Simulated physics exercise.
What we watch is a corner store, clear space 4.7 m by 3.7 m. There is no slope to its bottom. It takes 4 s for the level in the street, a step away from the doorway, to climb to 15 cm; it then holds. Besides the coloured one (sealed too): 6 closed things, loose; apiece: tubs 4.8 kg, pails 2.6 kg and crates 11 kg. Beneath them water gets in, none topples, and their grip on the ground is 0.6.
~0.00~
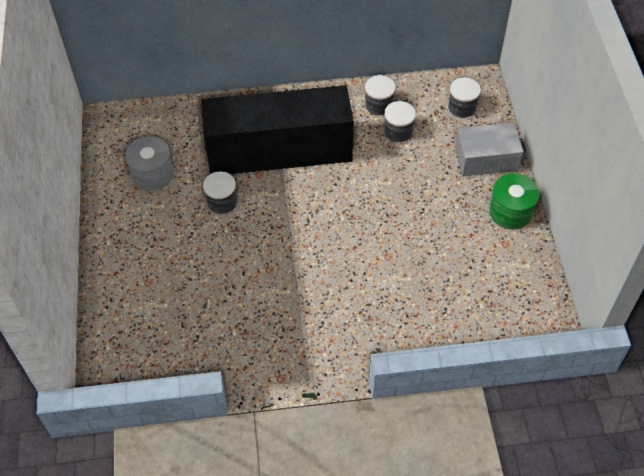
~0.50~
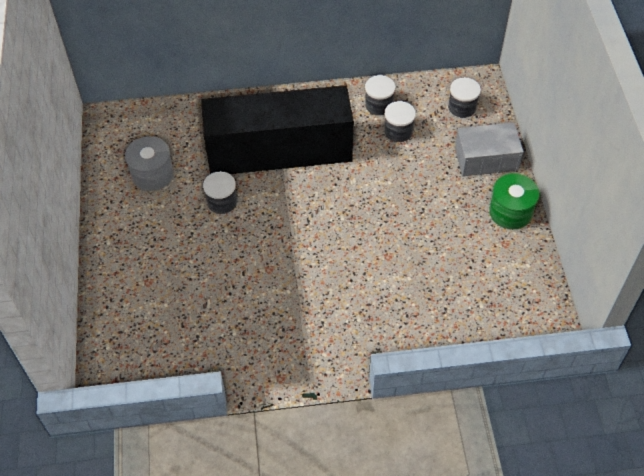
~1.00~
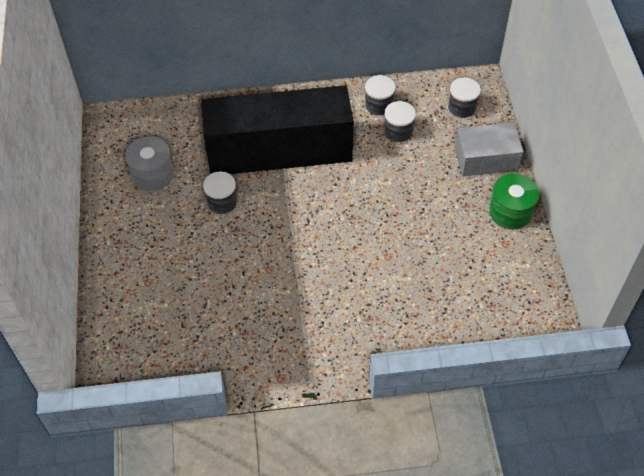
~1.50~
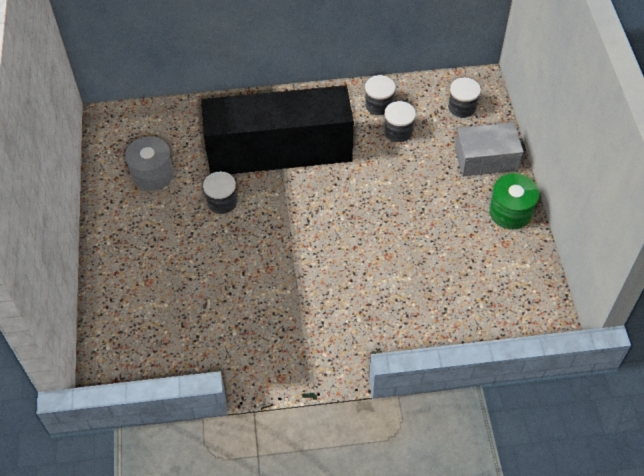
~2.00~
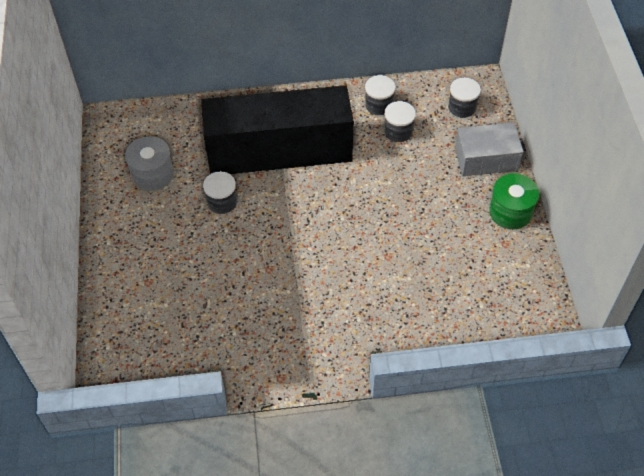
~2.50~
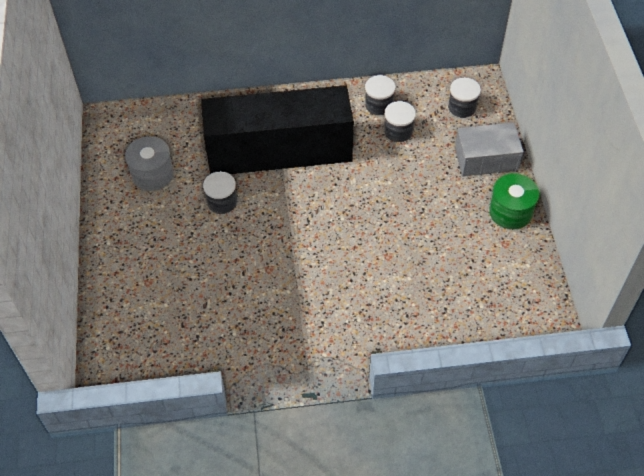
A long black block stands against the blue-grey back wall of a small walled room with a speckled floor, seen from high above its front opening. A grey tub and a white-topped pail sit to the left, three more white-topped pails stand to the right, near a grey box and a green tub. Water darkens the paving outside and slightly wets the doorway, while objects and camera stay still.
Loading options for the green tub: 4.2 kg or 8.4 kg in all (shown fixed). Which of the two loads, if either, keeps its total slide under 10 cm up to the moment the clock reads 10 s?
I think only the heavier option passes.
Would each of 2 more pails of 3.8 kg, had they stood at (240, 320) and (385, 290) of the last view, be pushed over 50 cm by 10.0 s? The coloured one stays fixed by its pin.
The first is further, the second not as far.
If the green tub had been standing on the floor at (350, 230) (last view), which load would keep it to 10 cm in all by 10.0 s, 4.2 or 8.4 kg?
Short answer: No load.
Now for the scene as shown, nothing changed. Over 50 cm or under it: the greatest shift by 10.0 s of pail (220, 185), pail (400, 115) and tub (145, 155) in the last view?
Reading the three in turn gives surpassed, surpassed and surpassed.
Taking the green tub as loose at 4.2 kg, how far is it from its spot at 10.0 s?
I'd put it at roughly 80 cm.
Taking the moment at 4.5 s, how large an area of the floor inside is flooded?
I'd estimate close to 4.5 m2.
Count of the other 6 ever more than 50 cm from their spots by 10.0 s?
My count gives 3.
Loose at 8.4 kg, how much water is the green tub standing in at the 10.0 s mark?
Around 4 cm.
After 3.5 s the green tub would be 0 cm from its start with 4.2 kg and 0 cm from its start with 8.4 kg; 0 cm of water round it then.
After 4.5 s the green tub would be 0 cm from its start with 4.2 kg and 0 cm from its start with 8.4 kg; 0 cm of water round it then.
After 7.0 s the green tub would be 0 cm from its start with 4.2 kg and 0 cm from its start with 8.4 kg; 1 cm of water round it then.
After 10.0 s the green tub would be 71 cm from its start with 4.2 kg and 0 cm from its start with 8.4 kg; 4 cm of water round it then.
